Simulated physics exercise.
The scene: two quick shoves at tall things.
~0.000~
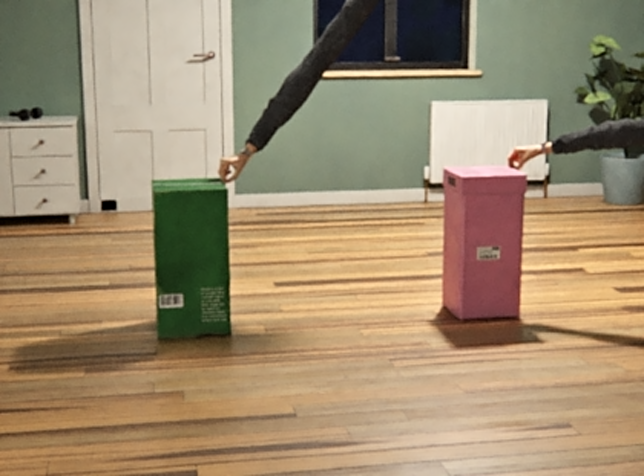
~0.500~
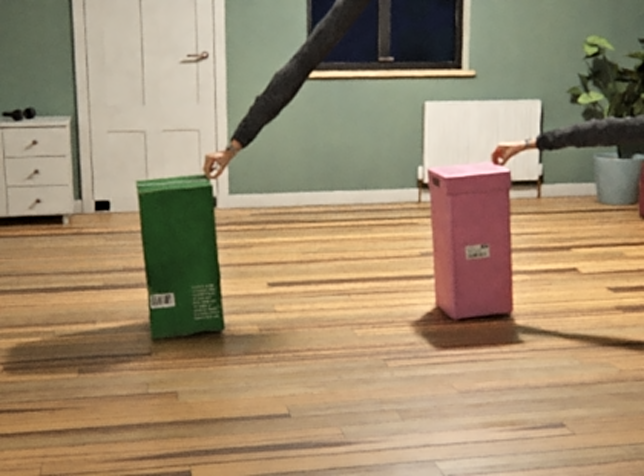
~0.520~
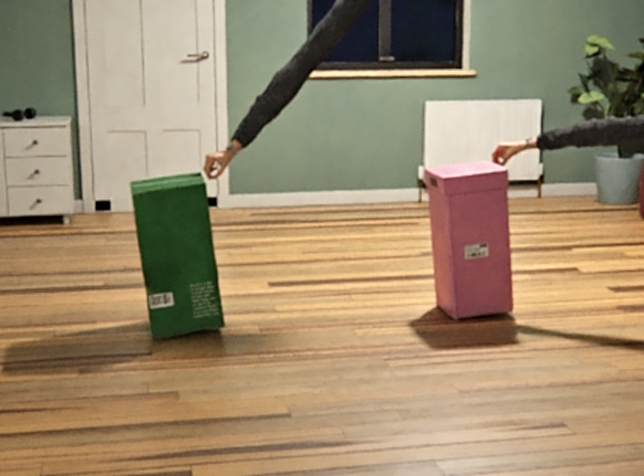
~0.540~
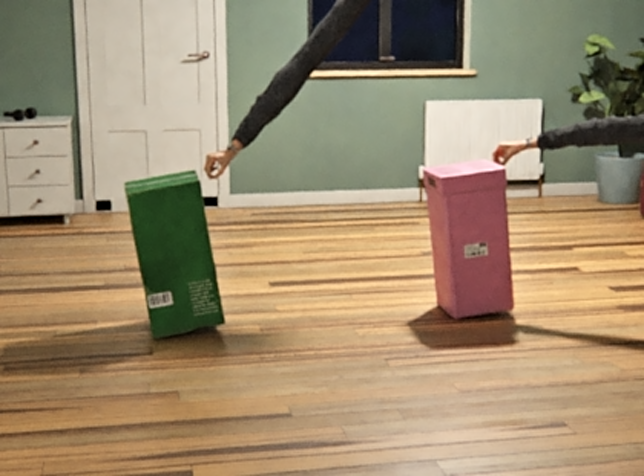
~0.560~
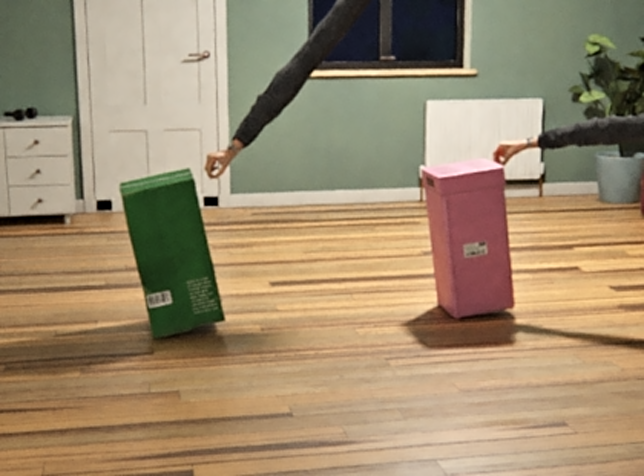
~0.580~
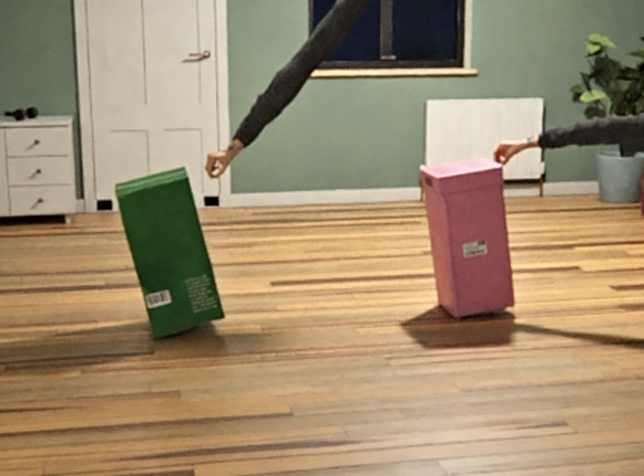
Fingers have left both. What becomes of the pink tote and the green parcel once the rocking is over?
The pink tote is left standing. The green parcel is left lying.
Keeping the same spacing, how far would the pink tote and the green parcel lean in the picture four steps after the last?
About 10 degrees and about 20 degrees.
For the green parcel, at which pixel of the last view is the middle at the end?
Looks like it settles somewhere around (76, 297).
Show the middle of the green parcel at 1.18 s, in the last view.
About (94, 273).
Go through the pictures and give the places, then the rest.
The first frame shows pink tote (482, 242) upright; green parcel (191, 256) upright.
The second frame shows pink tote (471, 240) 4° off upright; green parcel (180, 255) 3° off upright.
The third frame shows pink tote (470, 240) 5° off upright; green parcel (177, 254) 6° off upright.
The fourth frame shows pink tote (469, 239) 6° off upright; green parcel (175, 252) 8° off upright.
The fifth frame shows pink tote (469, 238) 7° off upright; green parcel (172, 251) 11° off upright.
The sixth frame shows pink tote (468, 237) 8° off upright; green parcel (170, 251) 13° off upright.
After 0.90 s, pink tote 2° off upright near (476, 240); green parcel 35° off upright near (137, 251).
After 1.18 s, pink tote 2° off upright near (481, 240); green parcel 69° off upright near (94, 273).
In the end (2.0 s), the pink tote returns to its base, near (478, 241); the green parcel goes down on its side, near (76, 297).
